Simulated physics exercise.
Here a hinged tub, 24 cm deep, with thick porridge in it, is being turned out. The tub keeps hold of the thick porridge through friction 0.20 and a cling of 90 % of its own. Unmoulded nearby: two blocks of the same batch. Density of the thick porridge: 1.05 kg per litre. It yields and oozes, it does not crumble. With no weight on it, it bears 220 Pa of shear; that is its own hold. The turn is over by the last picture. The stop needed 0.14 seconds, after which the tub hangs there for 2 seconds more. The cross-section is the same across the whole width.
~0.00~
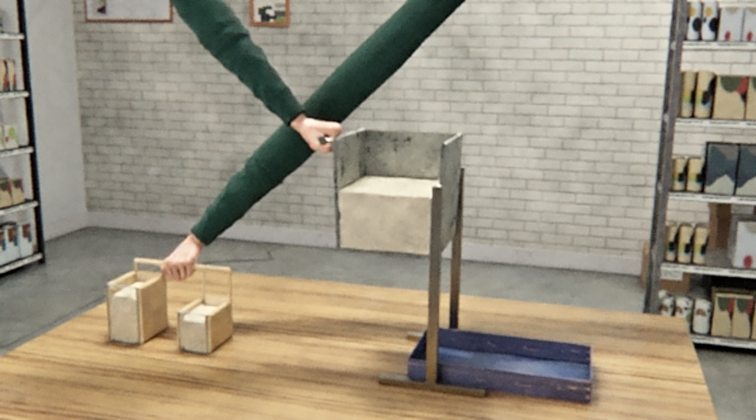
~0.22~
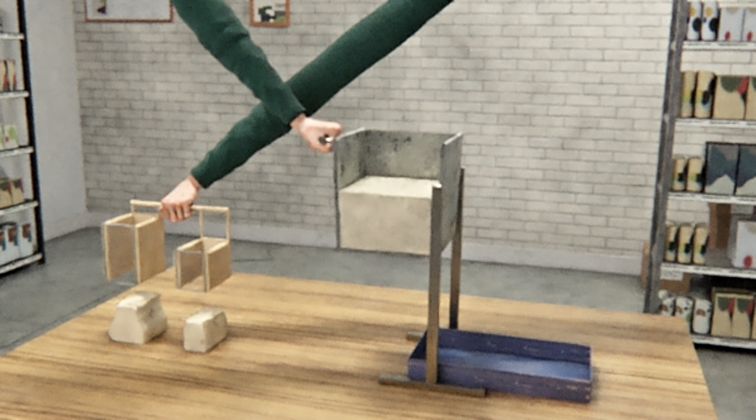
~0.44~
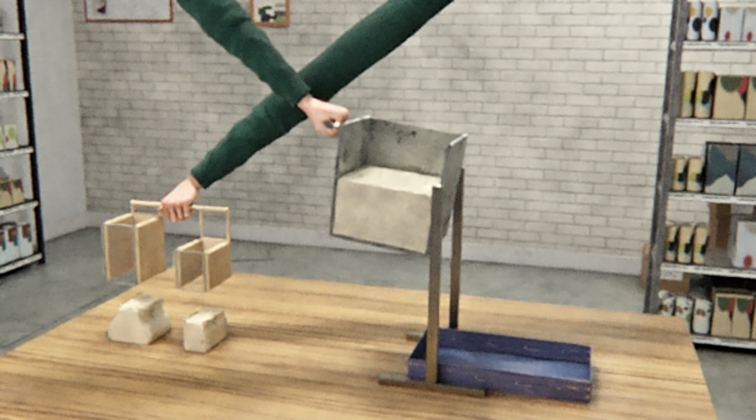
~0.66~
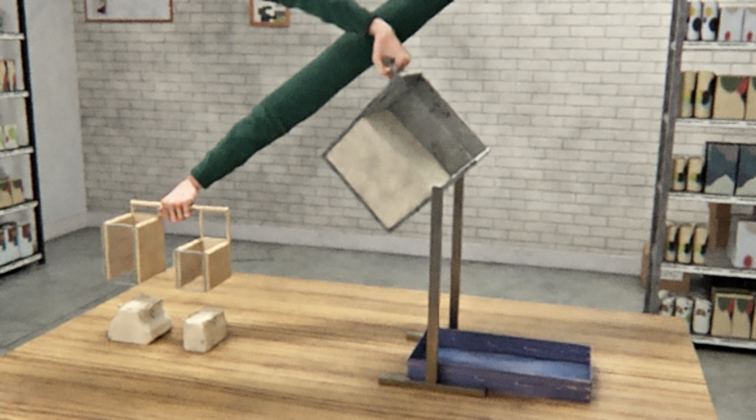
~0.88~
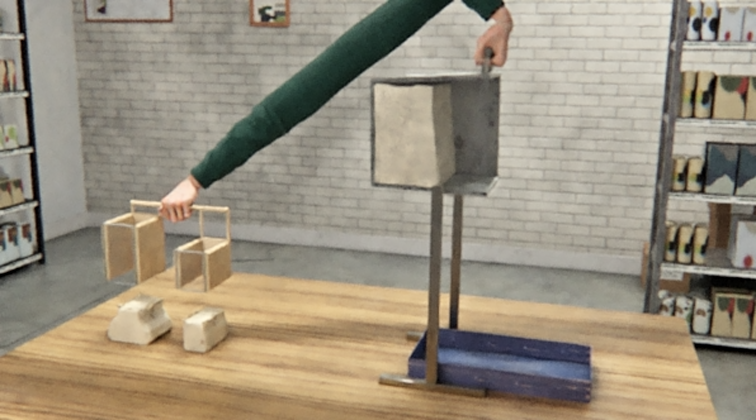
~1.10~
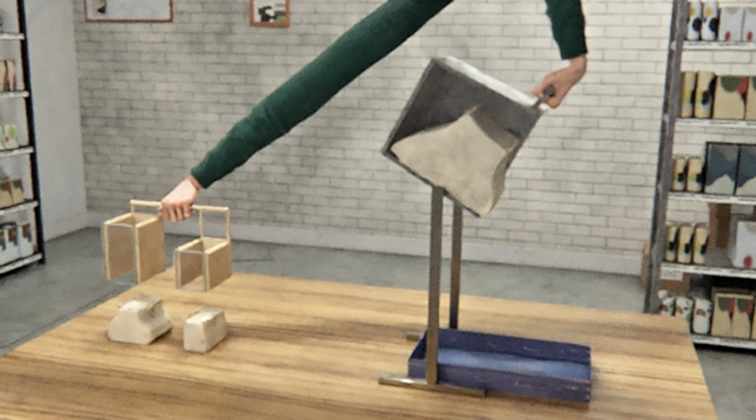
The clip opens with one hand lifting two small wooden moulds off pale blocks, which sag slightly on the table. The other hand then swings a grey tub up and over to the right above a blue tray, and the thick pale mass inside slumps toward the tub's lower side.
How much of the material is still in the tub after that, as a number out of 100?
About 0 out of 100.
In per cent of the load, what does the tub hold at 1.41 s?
I'd say close to 0 %.
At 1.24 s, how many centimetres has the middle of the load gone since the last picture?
Something like 16 cm, I'd say.
After 1.24 s, the tub is at 118 degrees and holds 36 %.
After 1.41 s, the tub is at 118 degrees and holds 0 %.
After 1.58 s, the tub is at 118 degrees and holds 0 %.
After 1.75 s, the tub is at 118 degrees and holds 0 %.
After 3.10 s, the tub is at 118 degrees and holds 0 %.
